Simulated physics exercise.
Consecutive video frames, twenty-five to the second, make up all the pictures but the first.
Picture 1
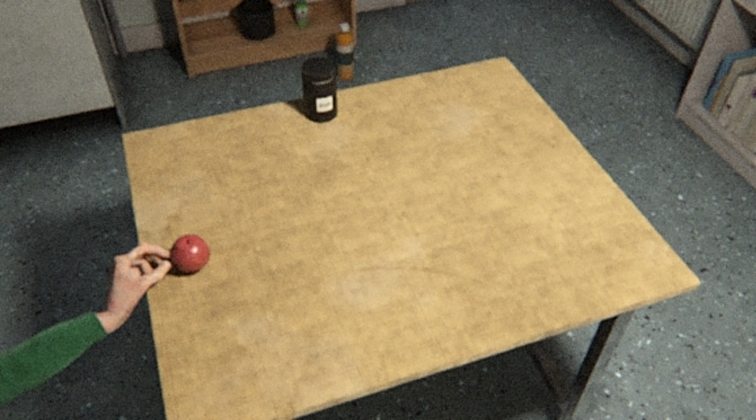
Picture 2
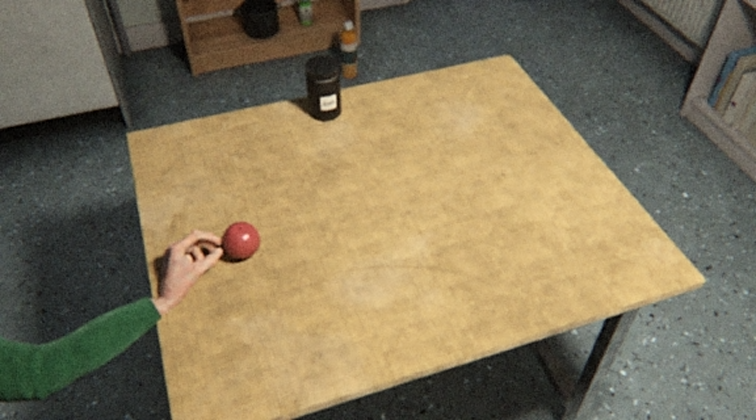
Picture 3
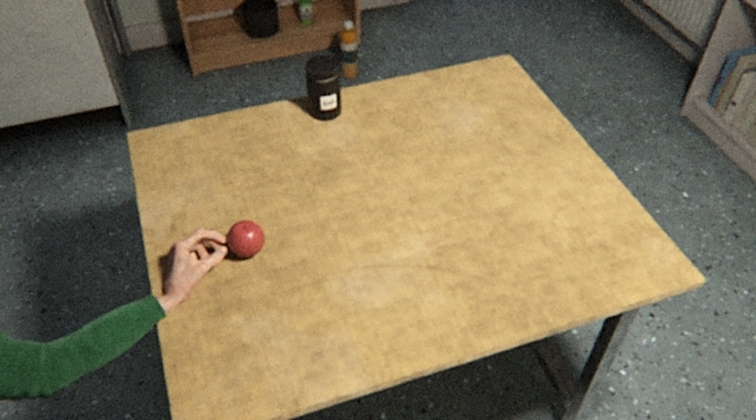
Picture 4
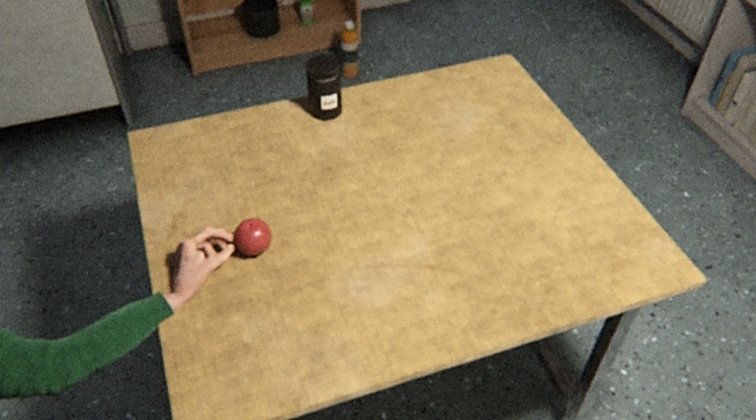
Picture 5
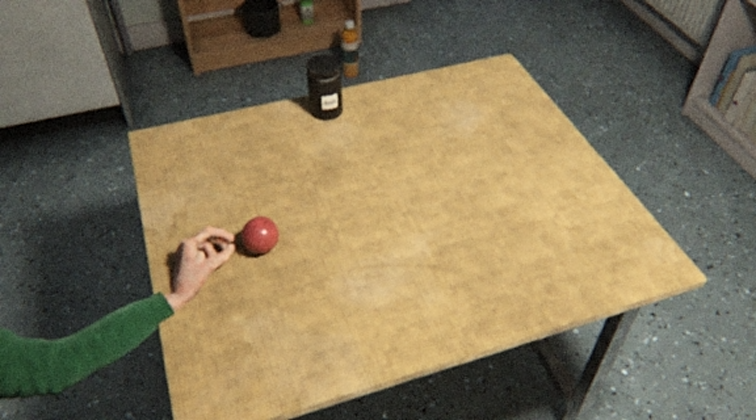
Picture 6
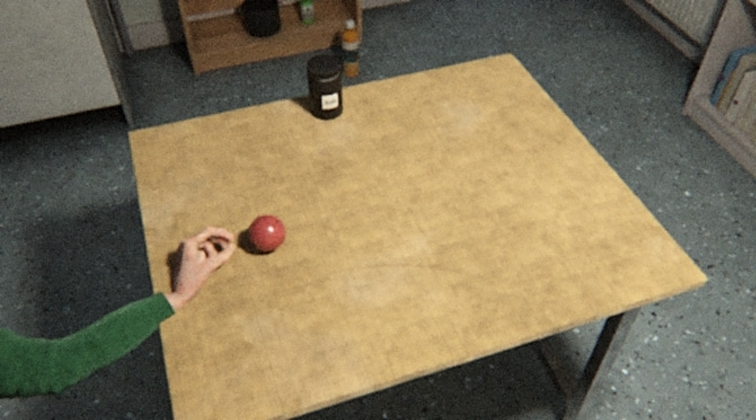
A room with a speckled grey floor is seen from above, looking down on a tan tabletop with a low wooden shelf behind it. A black jar with a pale label stands at the table's far edge near an orange-and-dark bottle, and a green-sleeved hand touches a red apple at the left. The hand moves the apple a little rightward, then a small gap opens between them as the apple shifts slightly farther right.
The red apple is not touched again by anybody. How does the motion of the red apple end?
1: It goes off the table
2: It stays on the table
Option 2: It stays on the table.
Then, 0.10 s past the last view, red apple displaced about its own width near (280, 230).
Then, 0.20 s past the last view, red apple displaced about its own width near (290, 227).
Then, 0.30 s past the last view, red apple displaced about its own width near (296, 226).
Finally, moved from the start, red apple. Final places as the last picture's camera would see them, red apple near (298, 225).
